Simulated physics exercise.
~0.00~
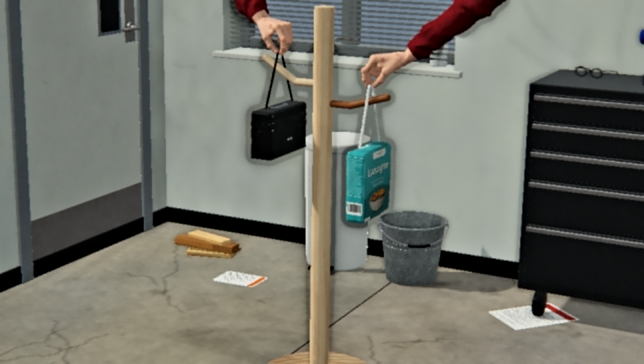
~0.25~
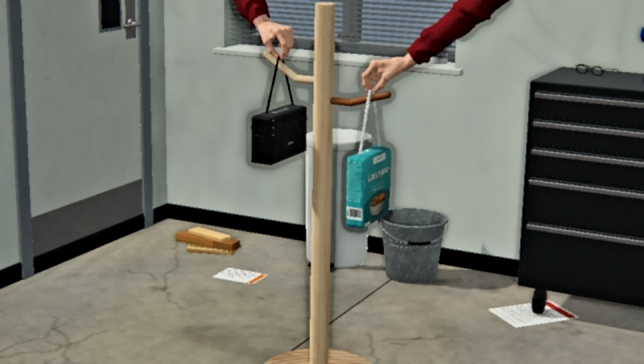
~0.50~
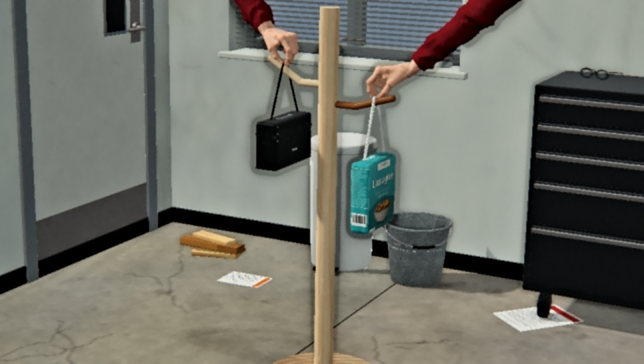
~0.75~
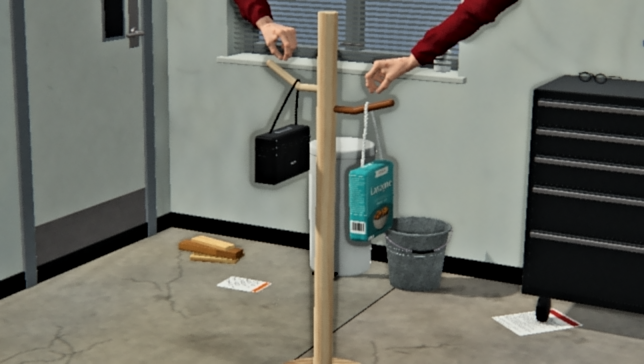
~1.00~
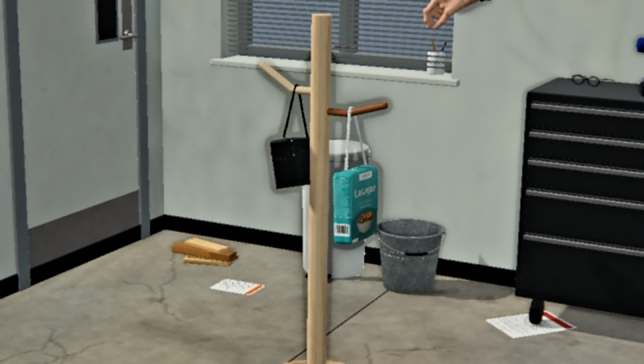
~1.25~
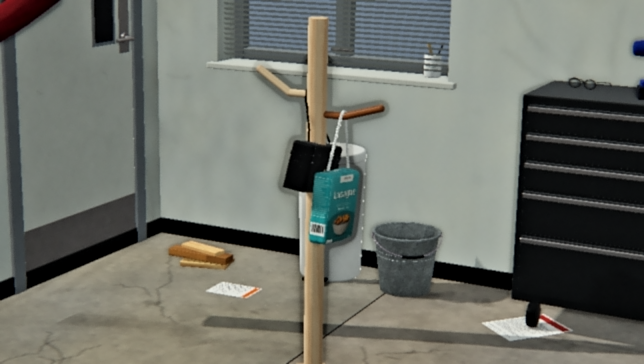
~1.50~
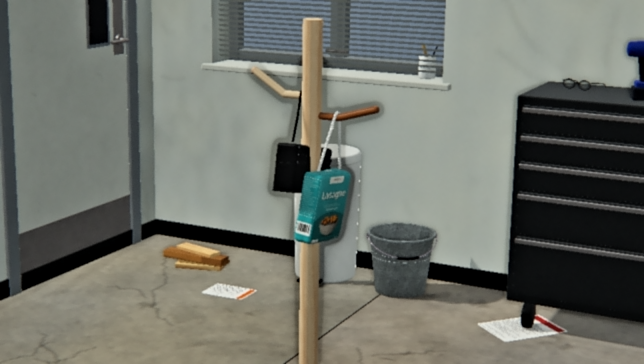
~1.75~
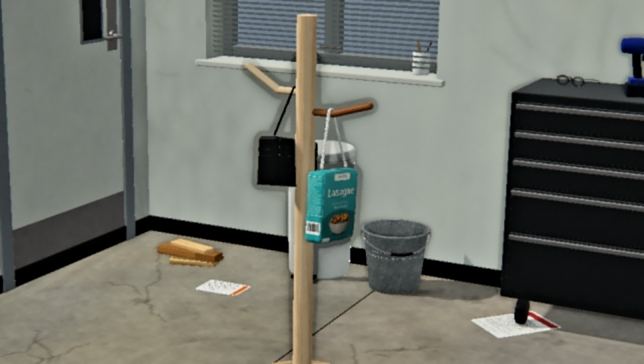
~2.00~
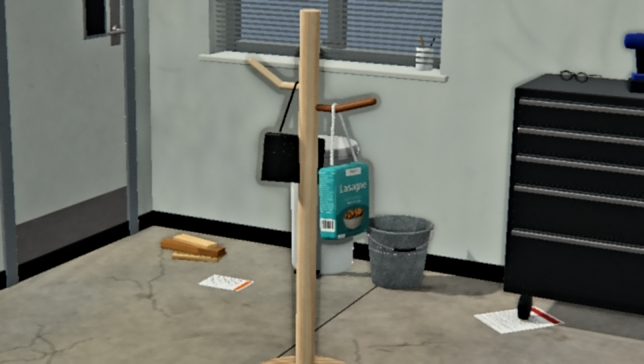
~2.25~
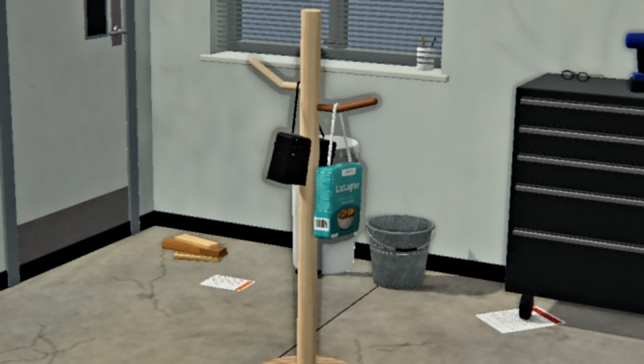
Two hands in red sleeves reach in from above a wooden stand in a grey-walled room, seen from the front by a slightly swaying camera. The left hand lowers a black case by its loop onto the pale left peg, while the right lowers a turquoise bag onto the reddish-brown right peg. Behind are a window, a grey bucket and a black drawer cabinet. The hands let go and withdraw. Both items swing inward toward the post, then back outward, and keep swaying a little. At the end, both still hang from their pegs.
